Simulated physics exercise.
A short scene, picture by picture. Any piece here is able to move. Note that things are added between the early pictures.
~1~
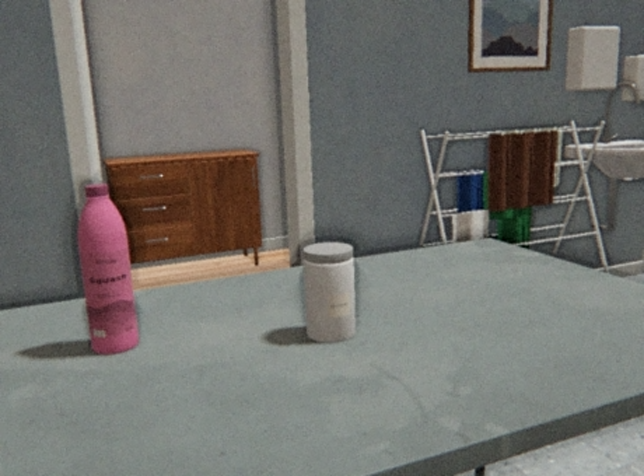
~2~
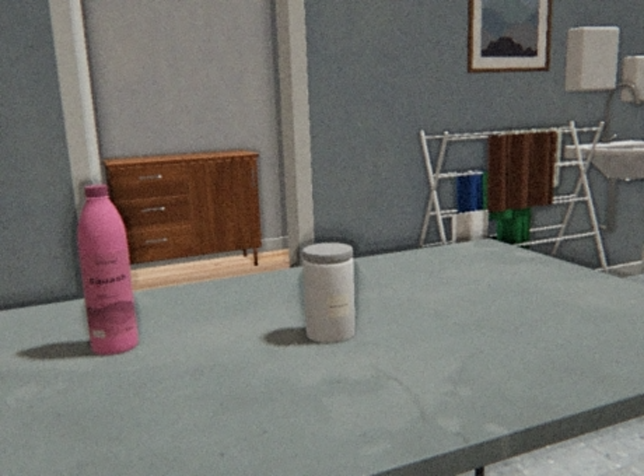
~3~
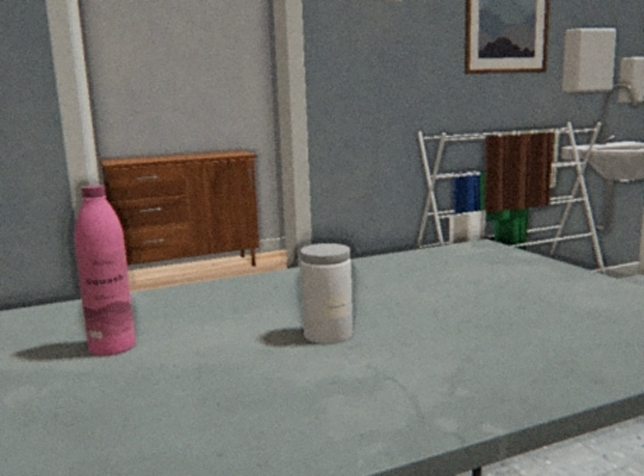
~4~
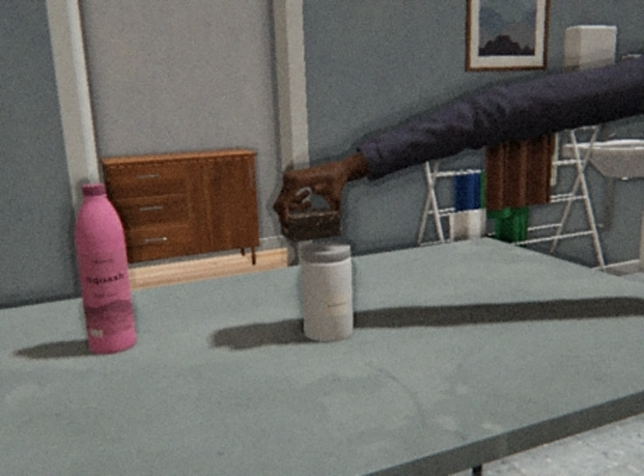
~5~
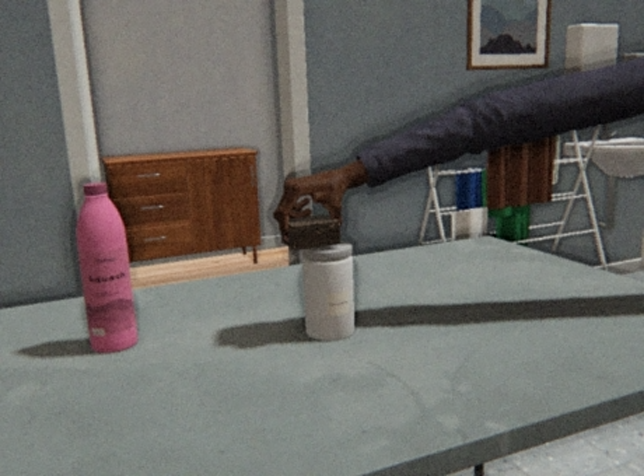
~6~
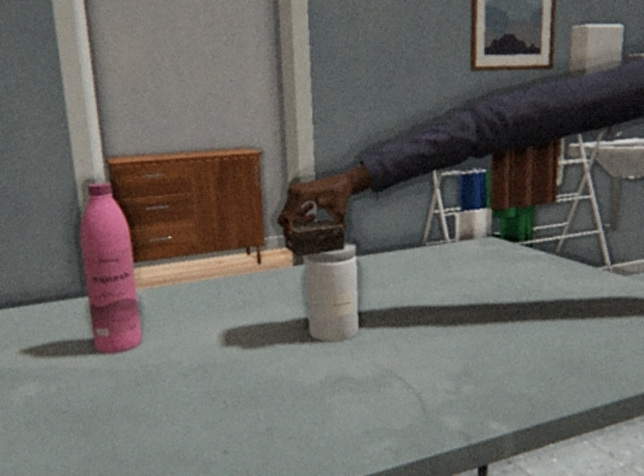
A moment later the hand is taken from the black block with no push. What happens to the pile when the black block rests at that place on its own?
The pile stays upright.
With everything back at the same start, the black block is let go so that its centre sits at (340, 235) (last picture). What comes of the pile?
The pile then stays upright.
Then, 0.80 s on from there, no change.
Then, 1.70 s on from there, black block resting near (314, 237).
In the end, all 3 unmoved. At the end, from the last picture's camera, black block near (314, 237). The pile holds.
